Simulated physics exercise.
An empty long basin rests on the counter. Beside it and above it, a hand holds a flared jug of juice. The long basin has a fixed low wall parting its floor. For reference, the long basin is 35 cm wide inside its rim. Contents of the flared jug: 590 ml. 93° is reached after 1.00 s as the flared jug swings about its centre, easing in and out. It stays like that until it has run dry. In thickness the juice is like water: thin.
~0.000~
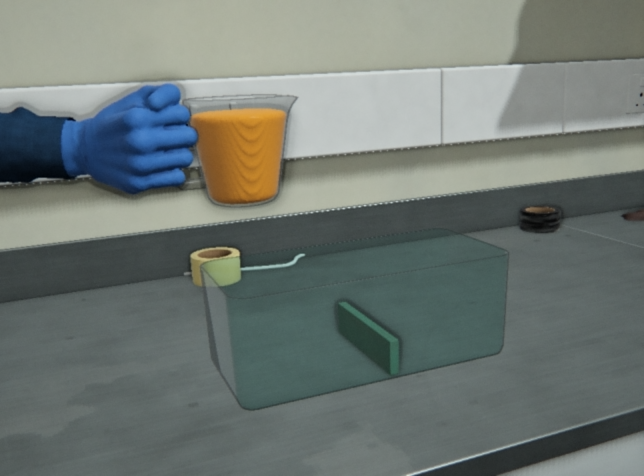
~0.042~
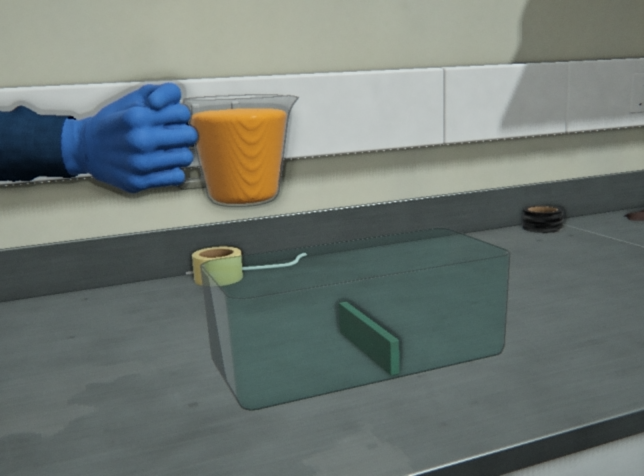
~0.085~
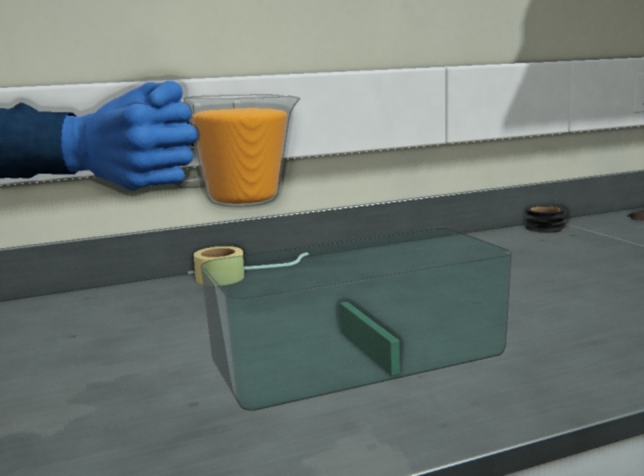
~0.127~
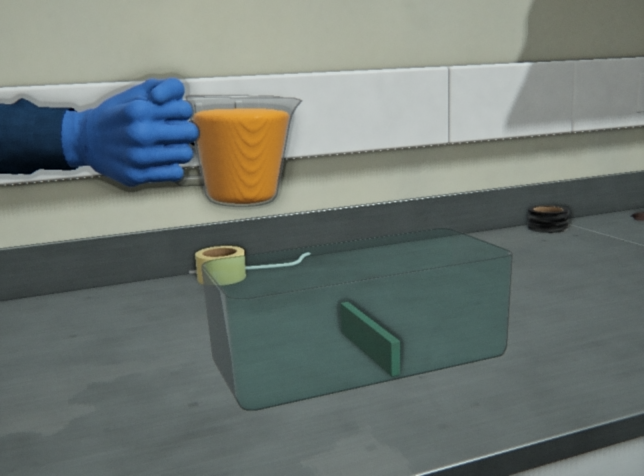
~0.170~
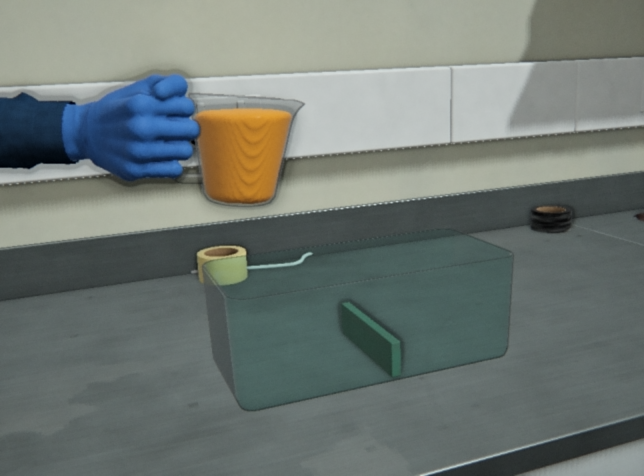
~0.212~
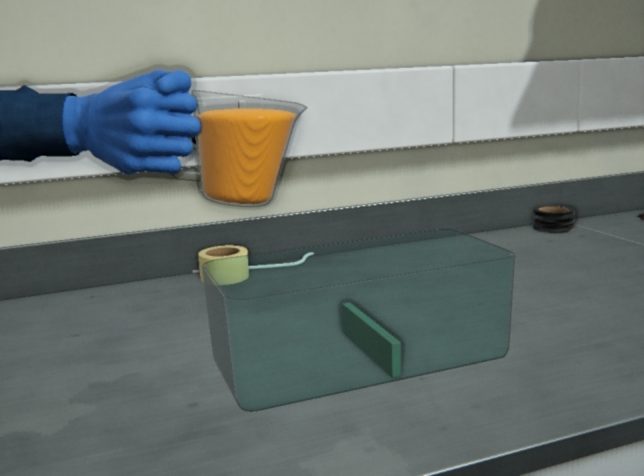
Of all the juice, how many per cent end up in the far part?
Roughly 56 per cent.
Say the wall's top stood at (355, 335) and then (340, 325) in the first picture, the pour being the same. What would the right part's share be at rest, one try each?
I'd say 85 percent on the first go, 95 percent on the next.
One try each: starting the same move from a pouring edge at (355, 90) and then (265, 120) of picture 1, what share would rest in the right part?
In order, 95 and 5 per cent.
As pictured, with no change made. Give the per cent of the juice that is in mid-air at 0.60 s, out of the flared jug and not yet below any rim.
About 18 per cent.
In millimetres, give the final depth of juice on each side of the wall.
About 10 mm left, about 14 mm right.
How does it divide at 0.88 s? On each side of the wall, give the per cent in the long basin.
I'd say some 14 in a hundred on the left and 38 on the right.
Then, 0.60 s in, the tilt is 61° and 78 per cent is still to pour, 2 is left of the wall and 2 right of it.
Then, 0.88 s in, the tilt is 90° and 28 per cent is still to pour, 13 is left of the wall and 38 right of it.
Then, 1.18 s in, the tilt is 93° and 3 per cent is still to pour, 37 is left of the wall and 56 right of it.
Then, 1.50 s in, the tilt is 93° and 0 per cent is still to pour, 43 is left of the wall and 56 right of it.
Finally, 43 per cent lies left of the wall, 56 right of it and 1 outside.
